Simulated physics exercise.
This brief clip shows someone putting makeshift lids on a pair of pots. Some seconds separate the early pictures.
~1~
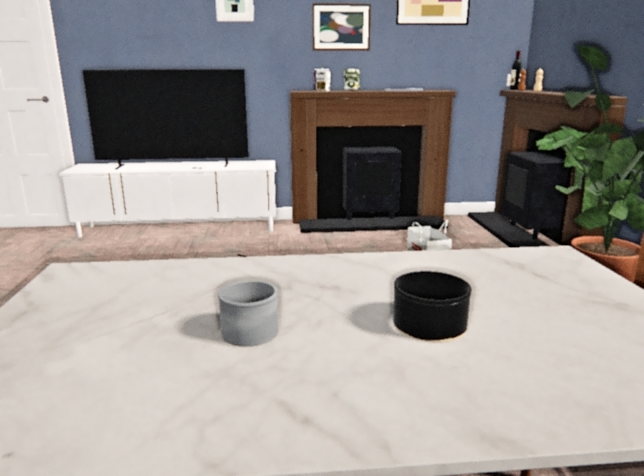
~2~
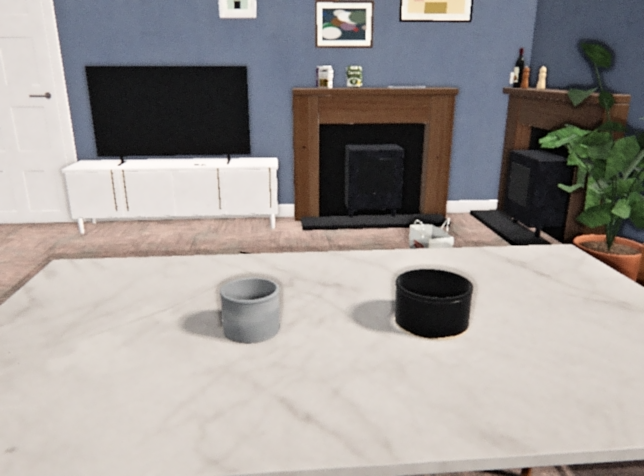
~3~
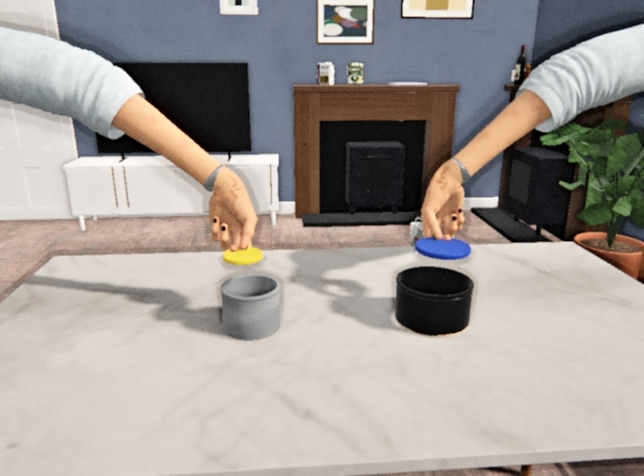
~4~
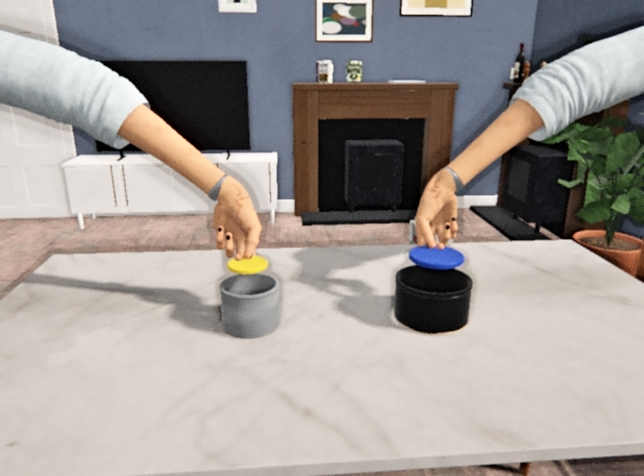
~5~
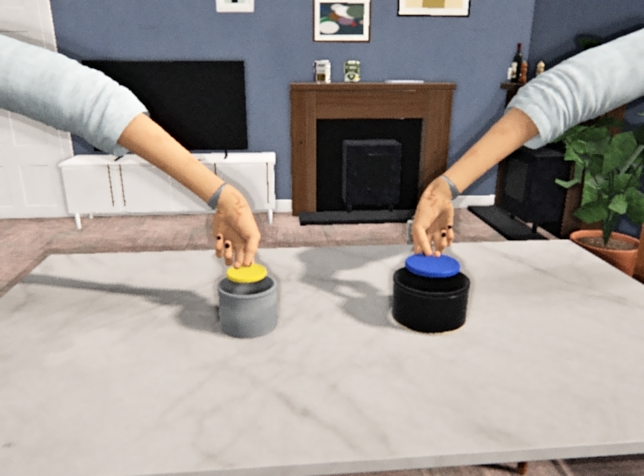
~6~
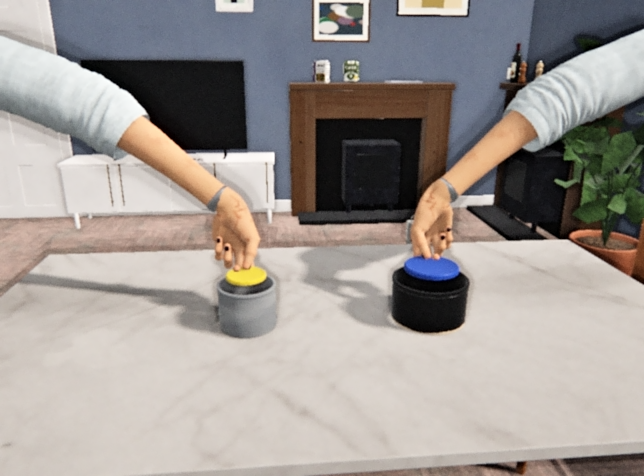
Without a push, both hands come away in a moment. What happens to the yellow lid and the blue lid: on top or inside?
So the yellow lid disappears inside, and as for the blue lid, it disappears inside.
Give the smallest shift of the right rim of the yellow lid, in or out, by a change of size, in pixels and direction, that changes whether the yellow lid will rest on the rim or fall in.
Roughly 8 pixels to the right.
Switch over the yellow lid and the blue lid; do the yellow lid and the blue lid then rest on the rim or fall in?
For the yellow lid, it drops in; for the blue lid, it perches on top.
Then, 0.18 s past the last view, yellow lid come down near (248, 321); blue lid in the air near (428, 313).
Finally, the yellow lid drops inside, near (248, 320); the blue lid drops inside, near (428, 312).
